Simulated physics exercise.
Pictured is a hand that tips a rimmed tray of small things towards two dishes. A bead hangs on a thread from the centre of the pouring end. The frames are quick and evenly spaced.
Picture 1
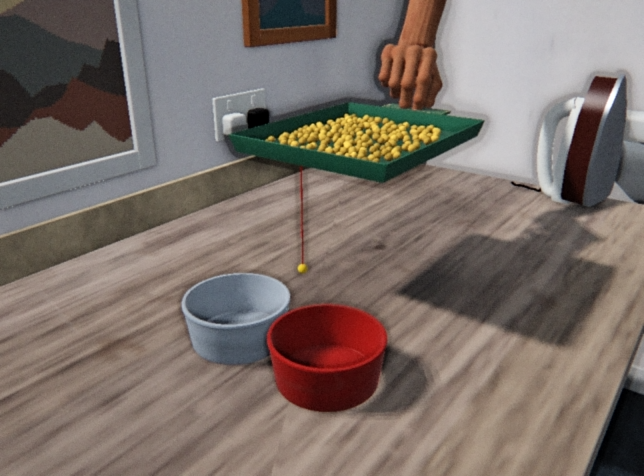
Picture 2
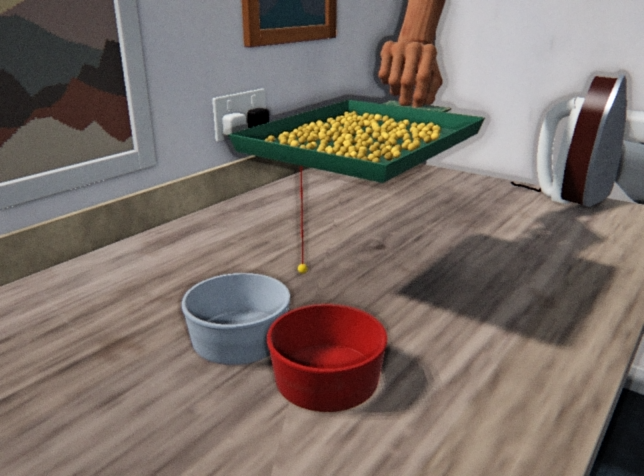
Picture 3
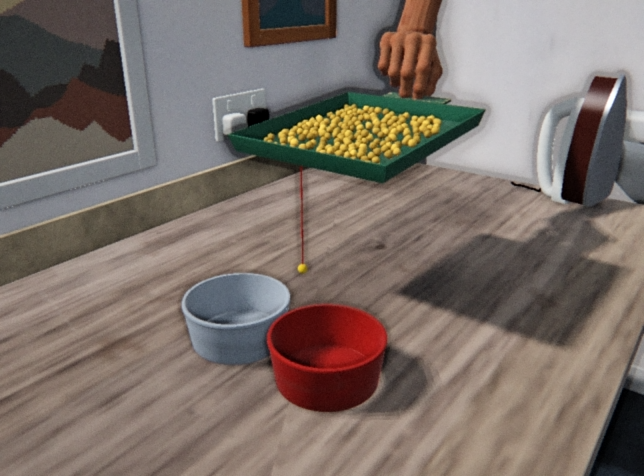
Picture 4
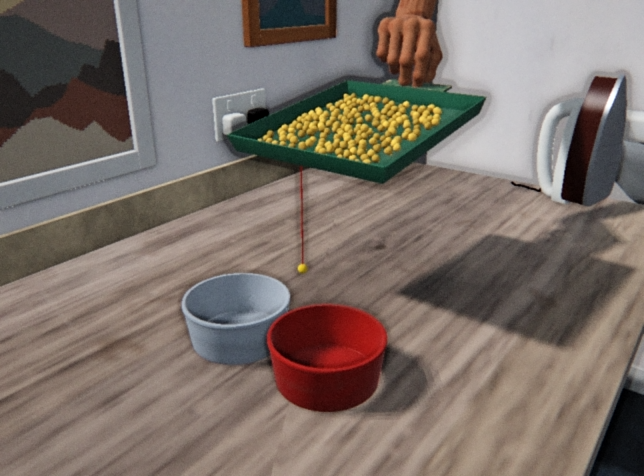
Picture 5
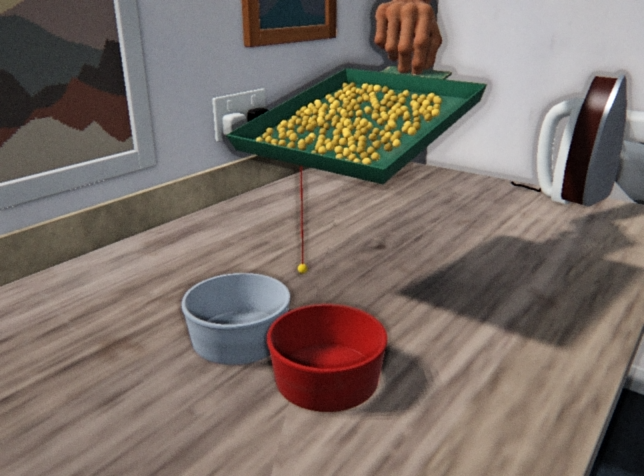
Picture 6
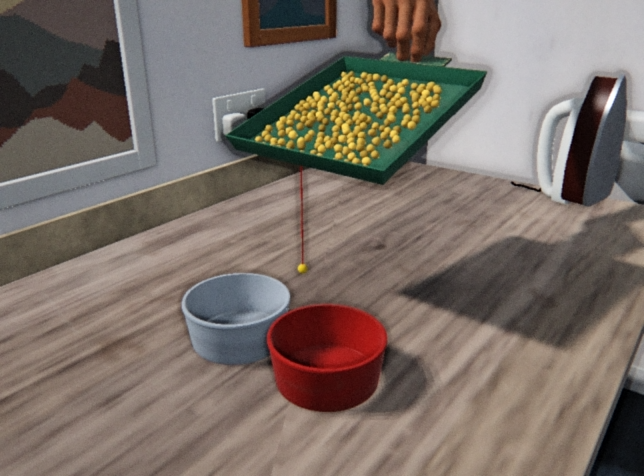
A hand slowly tilts a green tray of yellow balls above two small dishes.
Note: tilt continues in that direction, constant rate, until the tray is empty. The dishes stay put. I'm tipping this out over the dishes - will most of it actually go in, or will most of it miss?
Most of it will go in.
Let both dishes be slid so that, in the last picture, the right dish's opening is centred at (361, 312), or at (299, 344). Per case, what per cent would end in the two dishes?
About 60 per cent, then about 50 per cent.
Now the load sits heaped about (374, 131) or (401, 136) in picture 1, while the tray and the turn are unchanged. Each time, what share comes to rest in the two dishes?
It comes to about 90 per cent the first time and about 90 per cent the second.
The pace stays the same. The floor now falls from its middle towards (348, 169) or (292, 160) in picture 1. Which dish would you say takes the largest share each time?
Outcome by order - one: Right side; two: Left side.
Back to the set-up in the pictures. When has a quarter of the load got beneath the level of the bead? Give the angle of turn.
Somewhere near 110°.
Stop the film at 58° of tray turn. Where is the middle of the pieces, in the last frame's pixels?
Roughly at (313, 131).
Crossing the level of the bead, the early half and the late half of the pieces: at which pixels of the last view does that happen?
Initially about (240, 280); subsequently about (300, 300).
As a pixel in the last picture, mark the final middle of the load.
(258, 341).
Just after the last frame, tray tipped steeply; every one on the tray.
A moment on, tray tipped right over; almost all on the tray; just a few in the right dish; just a few in the left dish; just a few in the air.
Further on, tray tipped past a quarter turn; roughly a third in the right dish; roughly half in the left dish; about a tenth outside both.
When it is over, tray tipped past a quarter turn; roughly a third in the right dish; roughly half in the left dish; about a tenth outside both.
